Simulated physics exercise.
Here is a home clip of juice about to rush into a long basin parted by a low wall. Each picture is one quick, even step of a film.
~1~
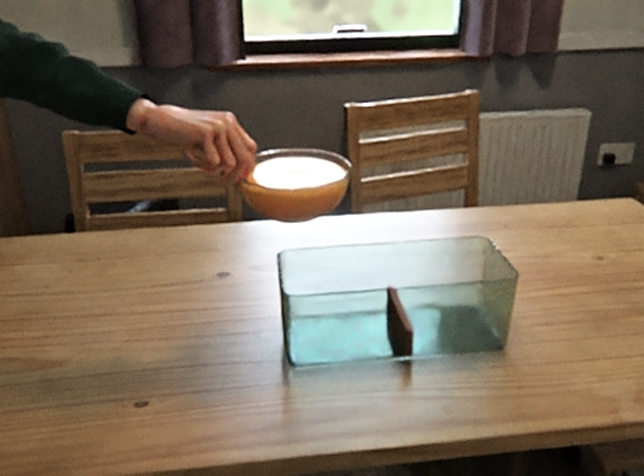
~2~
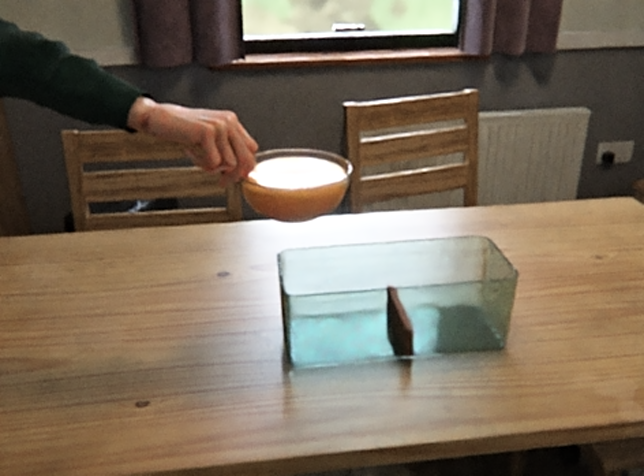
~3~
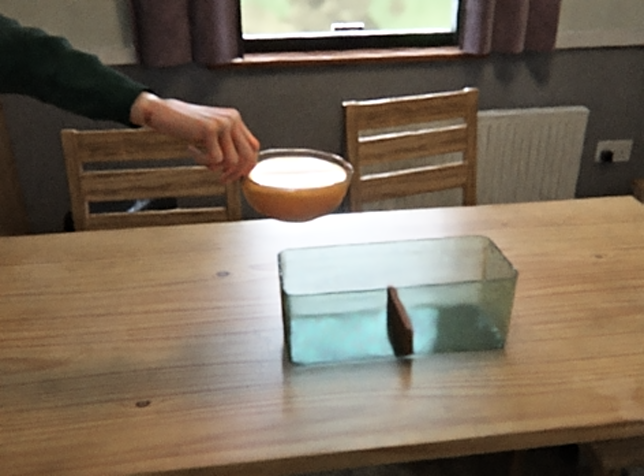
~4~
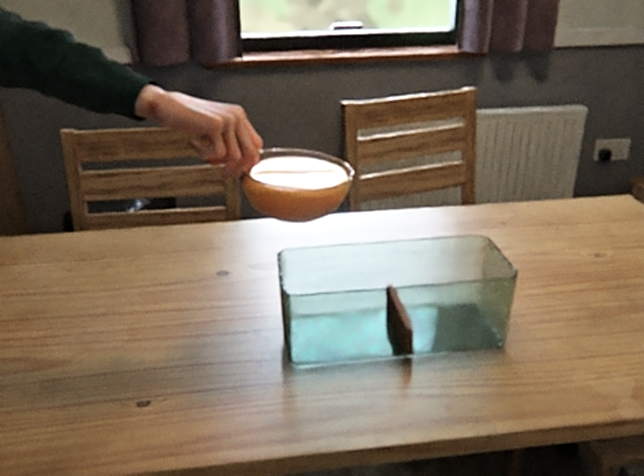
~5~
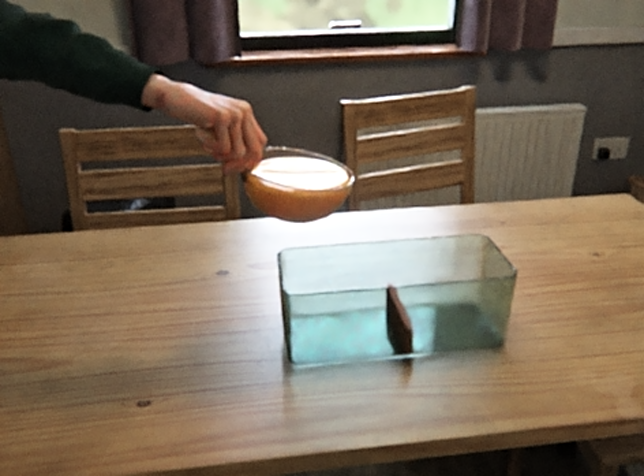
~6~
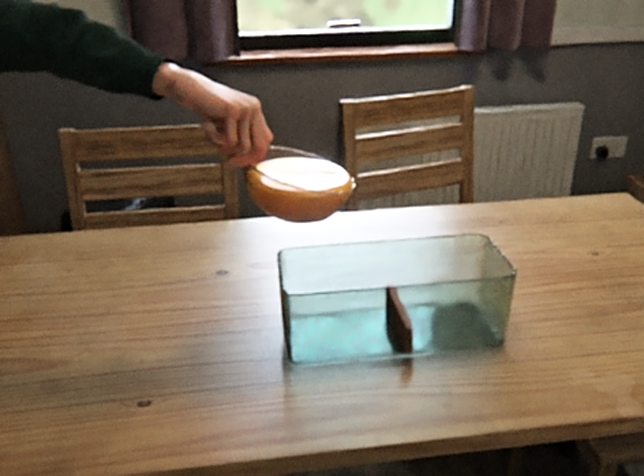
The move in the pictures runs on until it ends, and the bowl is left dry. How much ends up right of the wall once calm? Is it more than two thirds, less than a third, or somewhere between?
Short answer, the right side fails to reach a third.
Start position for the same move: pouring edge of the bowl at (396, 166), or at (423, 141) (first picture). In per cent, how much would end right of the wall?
In order, some 80 and 90 percent.
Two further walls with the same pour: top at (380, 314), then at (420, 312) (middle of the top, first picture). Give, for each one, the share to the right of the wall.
It would come to roughly 60 per cent the first time and roughly 15 per cent the second.
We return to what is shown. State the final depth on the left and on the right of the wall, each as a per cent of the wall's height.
I'd put the left at about 50 and the right at about 20.
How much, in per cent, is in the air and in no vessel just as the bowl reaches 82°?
That comes to near 40 percent.
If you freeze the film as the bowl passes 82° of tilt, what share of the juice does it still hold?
Remaining share, estimated: 20 %.
A moment on, the bowl is tipped on its side and 20 per cent is still to pour, 26 is left of the wall and 16 right of it.
Next, the bowl is tipped right over and 0 per cent is still to pour, 73 is left of the wall and 25 right of it.
Then the bowl is tipped right over and 0 per cent is still to pour, 72 is left of the wall and 26 right of it.
Later the bowl is tipped right over and 0 per cent is still to pour, 72 is left of the wall and 26 right of it.
Finally, 72 per cent lies left of the wall, 26 right of it and 2 outside.
